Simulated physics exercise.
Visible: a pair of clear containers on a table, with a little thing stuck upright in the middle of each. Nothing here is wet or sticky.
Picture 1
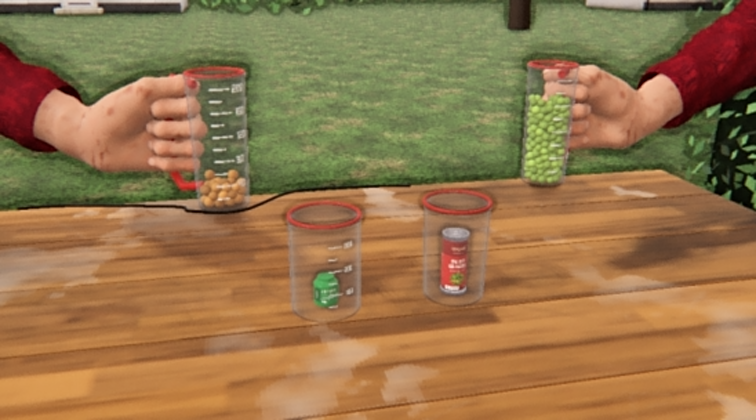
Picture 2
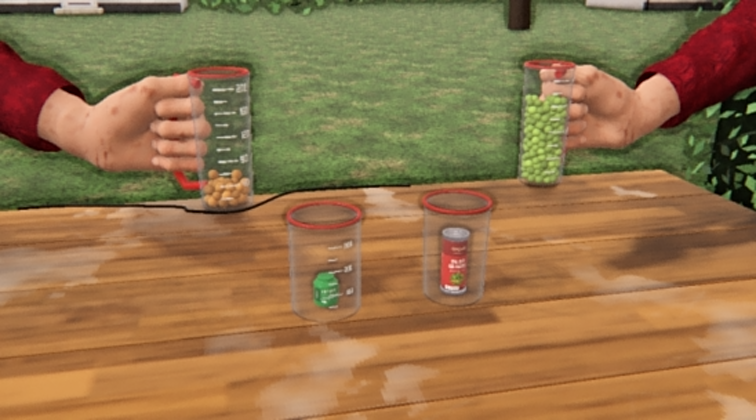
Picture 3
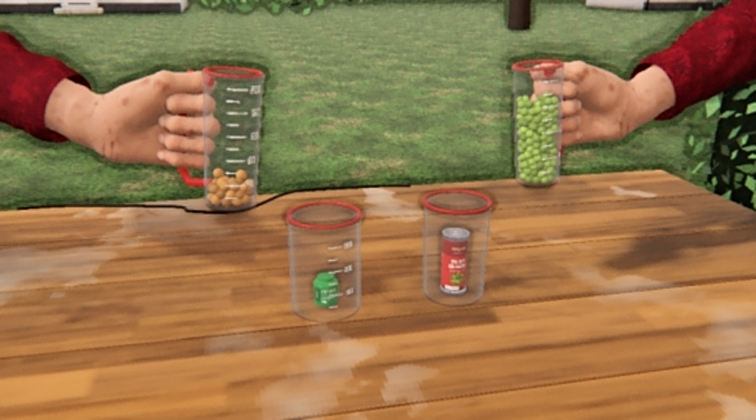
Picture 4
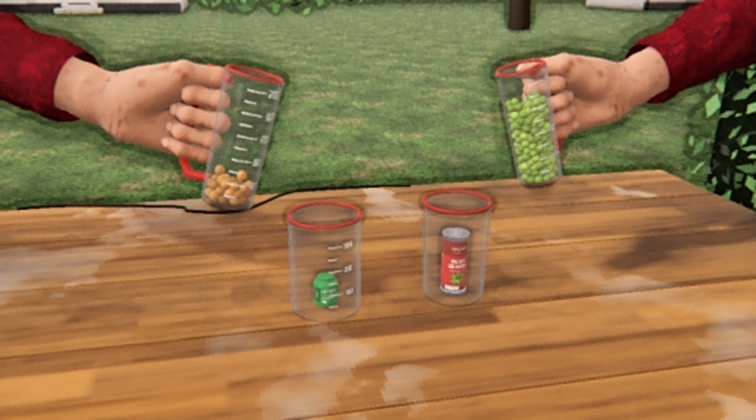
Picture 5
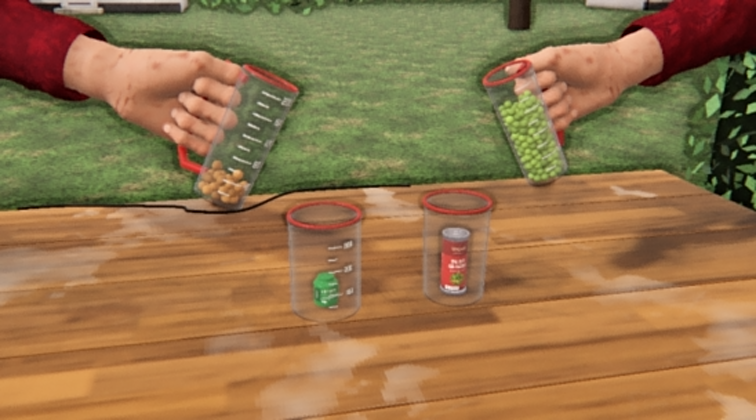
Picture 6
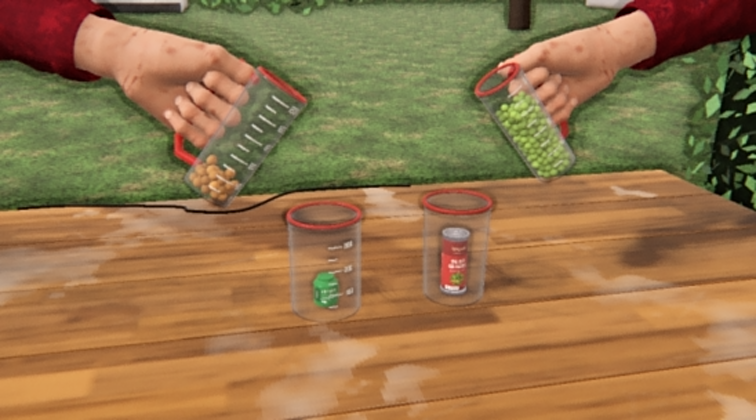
On a wooden table outdoors, a small green object and a red tin stand in two clear containers while, behind them, two hands holding cups of chickpeas and green peas gradually tilt them inward toward each other.
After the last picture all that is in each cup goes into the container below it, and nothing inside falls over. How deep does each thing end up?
Left side top exposed; right side top exposed.
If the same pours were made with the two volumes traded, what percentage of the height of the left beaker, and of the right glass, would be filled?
Left: Roughly 45. Right: Roughly 25.
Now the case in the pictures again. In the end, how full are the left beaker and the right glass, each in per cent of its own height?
I'd say close to 20 on the left side and 60 on the right side.
Then, 0.26 s past the last view, left beaker empty, all of its cupful still in the cup; right glass empty, all of its cupful still in the cup.
Then, 0.60 s past the last view, left beaker empty, all of its cupful still in the cup; right glass empty, all of its cupful still in the cup.
Then, 0.95 s past the last view, left beaker nearly empty, nearly all of its cupful still in the cup; right glass nearly empty, about two thirds of its cupful still in the cup.
Finally, left beaker nearly empty (surface near (326, 286)), nothing beside it; right glass two thirds full (surface near (456, 237)), nothing beside it; the left thing is still showing; the right thing is still showing.
